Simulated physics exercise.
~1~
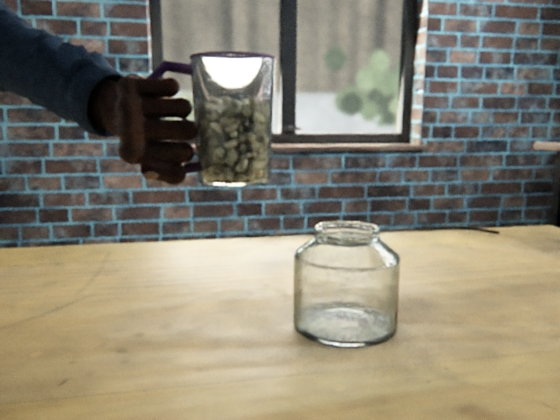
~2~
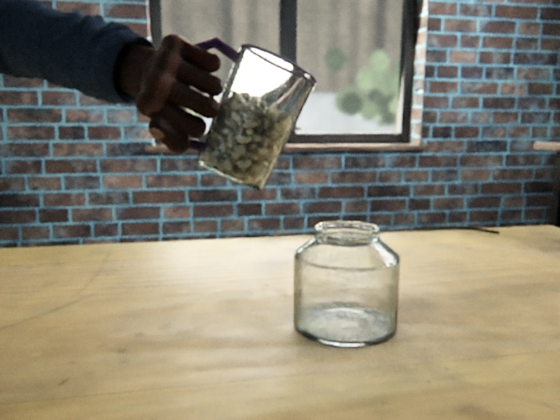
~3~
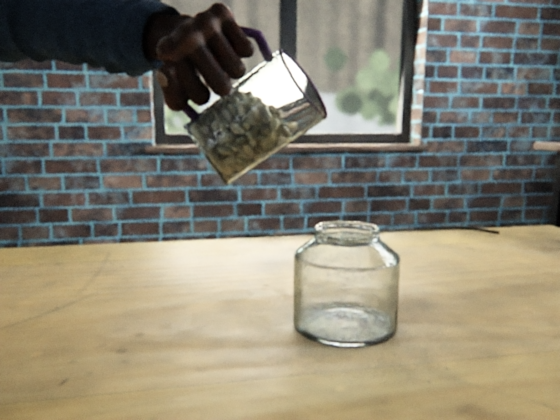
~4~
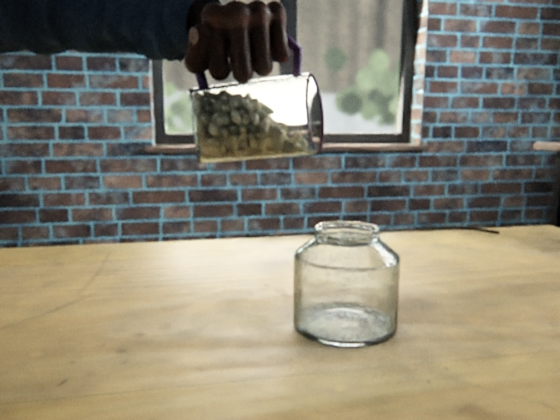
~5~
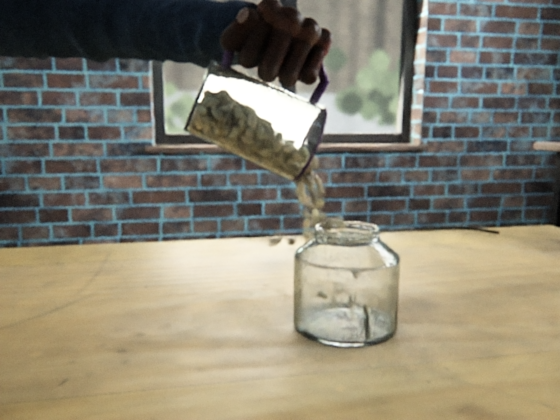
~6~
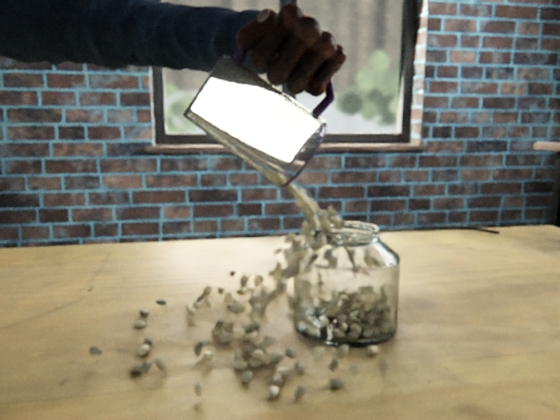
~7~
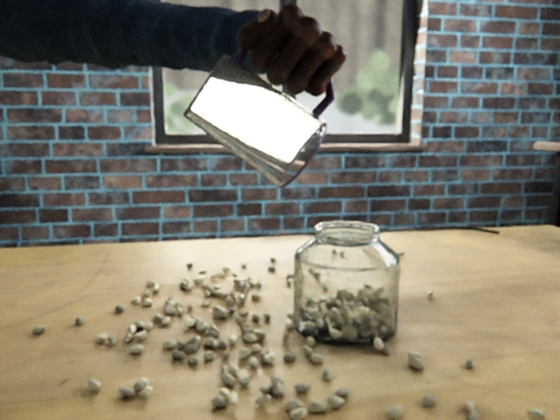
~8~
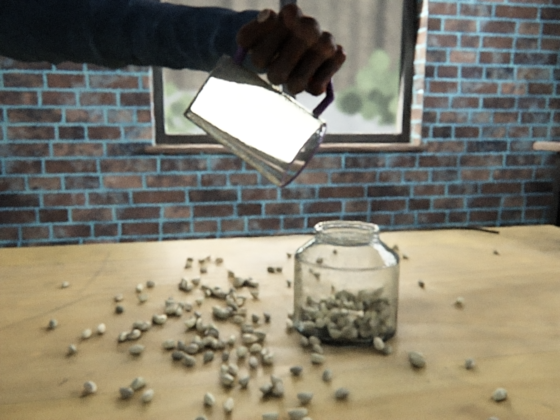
The clip opens with a hand holding a see-through cup of pale beans upright above a wooden table, up and to the left of an empty glass jar. The hand moves the cup a little to the right and tips it until it lies on its side, the beans still inside. As it tilts further, a stream of beans spills over the rim toward the jar's mouth. Some drop in, while many others scatter across the tabletop. The cup ends tipped steeply downward and looks empty, with the jar partly filled and most beans strewn around it.
